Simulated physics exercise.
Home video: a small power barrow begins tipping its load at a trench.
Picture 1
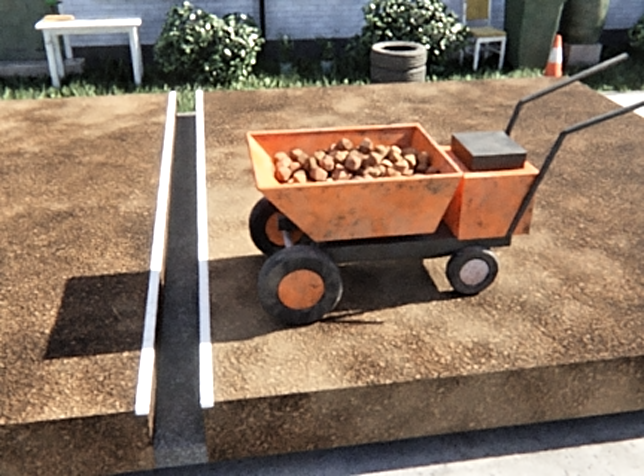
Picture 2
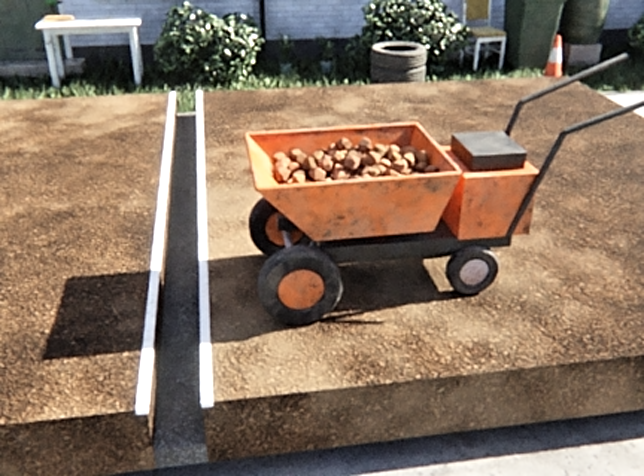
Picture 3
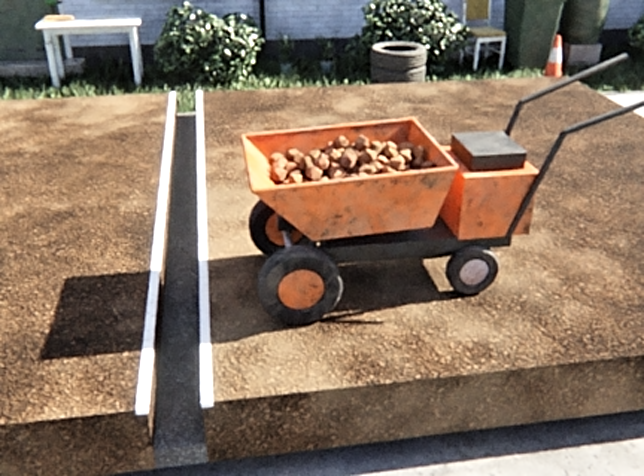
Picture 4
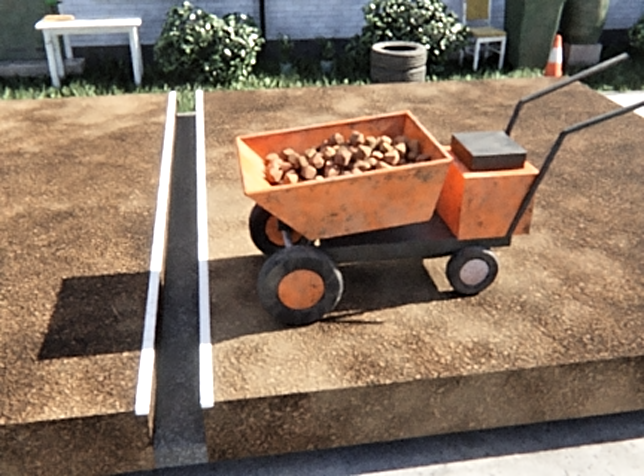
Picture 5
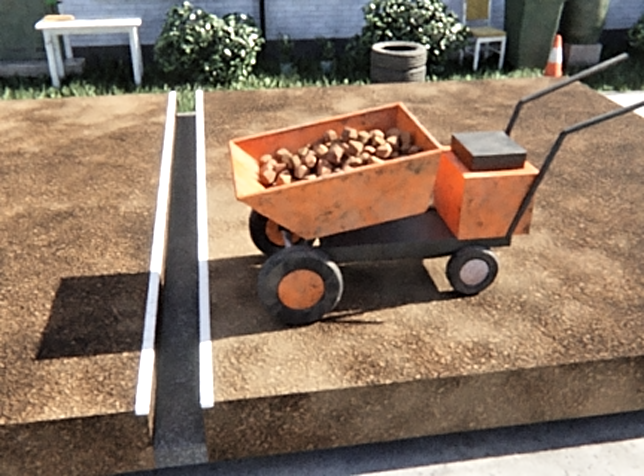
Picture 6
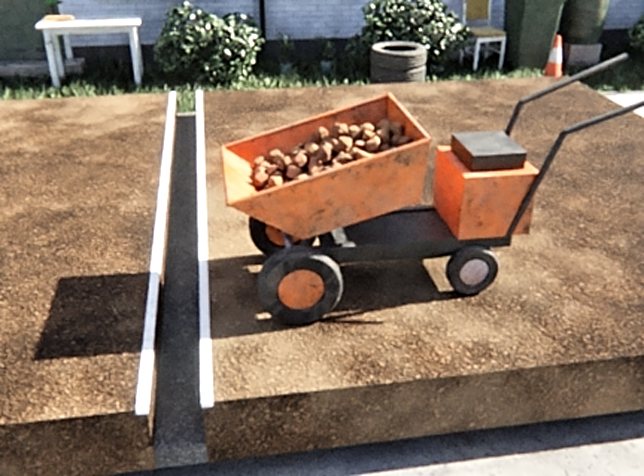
Orange power barrow loaded with brown clods standing beside a narrow trench, its skip gradually tilting forward to the left.
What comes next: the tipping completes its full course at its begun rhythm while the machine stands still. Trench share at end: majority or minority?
Minority.
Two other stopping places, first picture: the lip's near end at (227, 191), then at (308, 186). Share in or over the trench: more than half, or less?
With the lip at the first place the share is short of one half; at the second place it is beyond one half.
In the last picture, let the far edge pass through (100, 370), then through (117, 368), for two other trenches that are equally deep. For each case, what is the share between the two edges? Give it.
Roughly 90 % and 70 %.
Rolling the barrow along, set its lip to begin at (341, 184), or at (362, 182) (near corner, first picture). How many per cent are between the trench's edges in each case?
You'd get 60 in a hundred the first time and 50 in a hundred the second.
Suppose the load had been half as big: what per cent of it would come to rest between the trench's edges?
I'd put it at about 40 per cent.
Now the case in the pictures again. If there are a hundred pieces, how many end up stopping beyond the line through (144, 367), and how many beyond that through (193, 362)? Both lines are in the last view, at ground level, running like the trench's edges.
Estimate, first then second: 60 %, 100 %.
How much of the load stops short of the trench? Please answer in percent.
It comes to 0 per cent or so.
Soon, skip tipped steeply; all in the skip.
A while on, skip tipped right over; most in the skip; a small part in or heaped over the trench; a small part beyond it; a small part falling.
Towards the end, skip tipped right over; a small part in the skip; about a quarter in or heaped over the trench; about two thirds beyond it; a stray few falling.
Finally, skip tipped right over; about a third in or heaped over the trench; about two thirds beyond it.
